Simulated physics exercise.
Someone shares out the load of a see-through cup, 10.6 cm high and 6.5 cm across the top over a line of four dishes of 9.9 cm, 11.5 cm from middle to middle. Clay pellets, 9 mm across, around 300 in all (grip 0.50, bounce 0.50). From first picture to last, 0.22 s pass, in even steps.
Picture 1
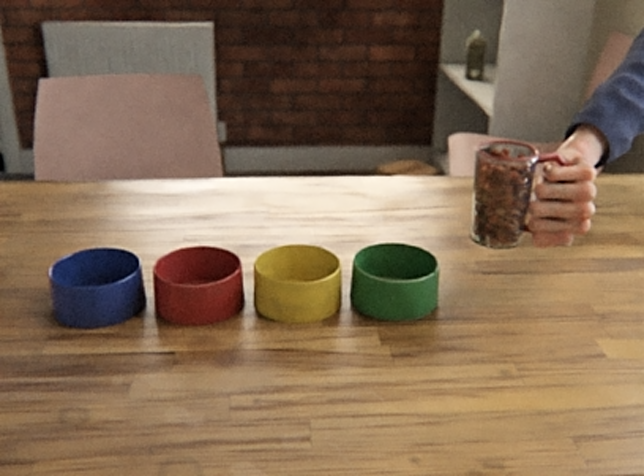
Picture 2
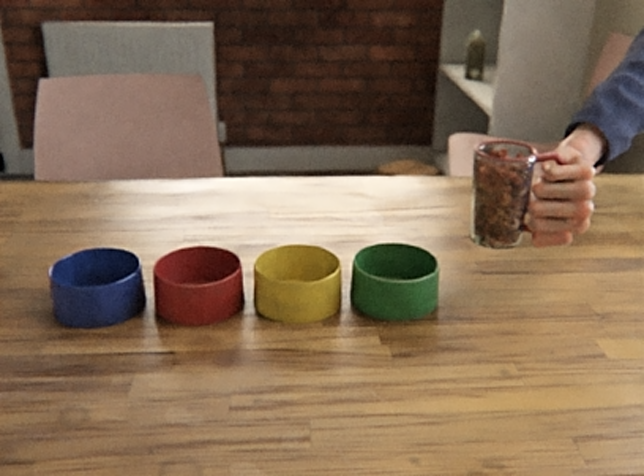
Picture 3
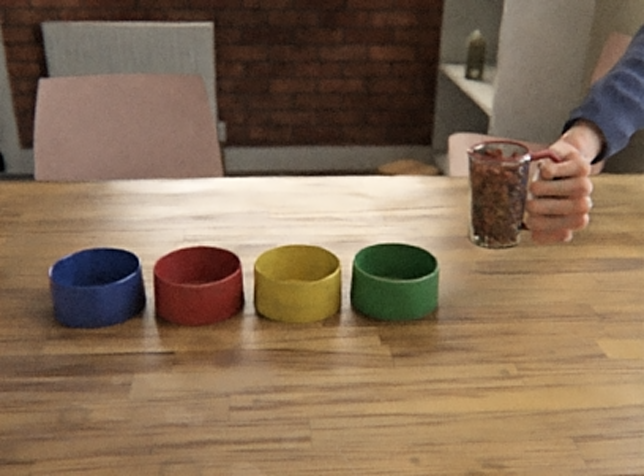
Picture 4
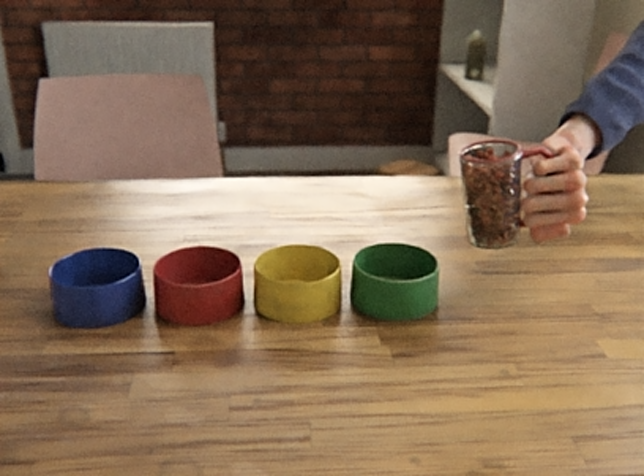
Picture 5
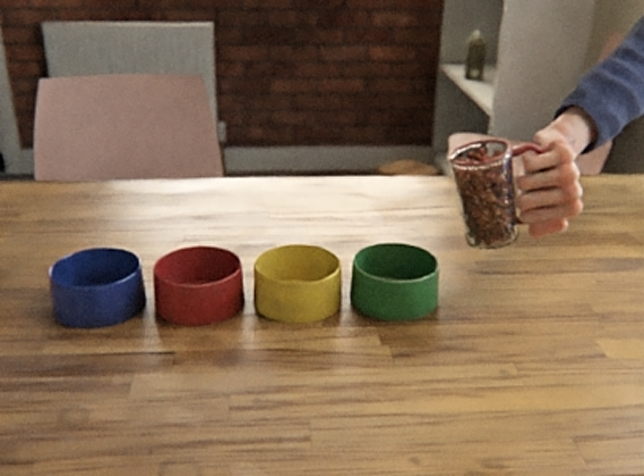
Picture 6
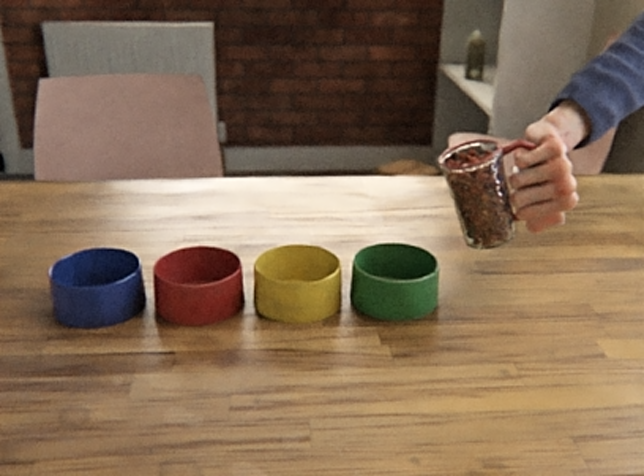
Hand slowly tilting a clear cup of reddish-brown pieces leftward above a wooden table, beside four still blue, red, yellow and green dishes.
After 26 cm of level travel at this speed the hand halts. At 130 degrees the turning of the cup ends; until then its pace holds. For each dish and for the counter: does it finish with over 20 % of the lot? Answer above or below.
Red dish: Below; blue dish: Below; green dish: Below; yellow dish: Above; on the counter: Below.
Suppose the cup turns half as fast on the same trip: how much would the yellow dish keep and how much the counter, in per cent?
Yellow 0, counter 10.
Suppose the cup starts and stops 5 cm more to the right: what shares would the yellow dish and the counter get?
Yellow 40; counter 30.
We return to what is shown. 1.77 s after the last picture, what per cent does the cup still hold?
About 0 per cent.
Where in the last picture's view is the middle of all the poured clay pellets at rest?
Near (289, 282).
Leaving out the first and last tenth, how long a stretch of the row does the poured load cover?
Roughly 6 cm.
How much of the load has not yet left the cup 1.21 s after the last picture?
About 0 per cent.
Then, 0.73 s after the last picture, tilt 107 degrees; cup holds 90 %, yellow 10 %.
Then, 1.21 s after the last picture, tilt 130 degrees; cup holds 0 %, yellow 100 %.
Then, 1.77 s after the last picture, tilt 130 degrees; cup holds 0 %, yellow 100 %.
In the end, red 0 %, blue 0 %, green 0 %, yellow 100 %, counter 0 %.
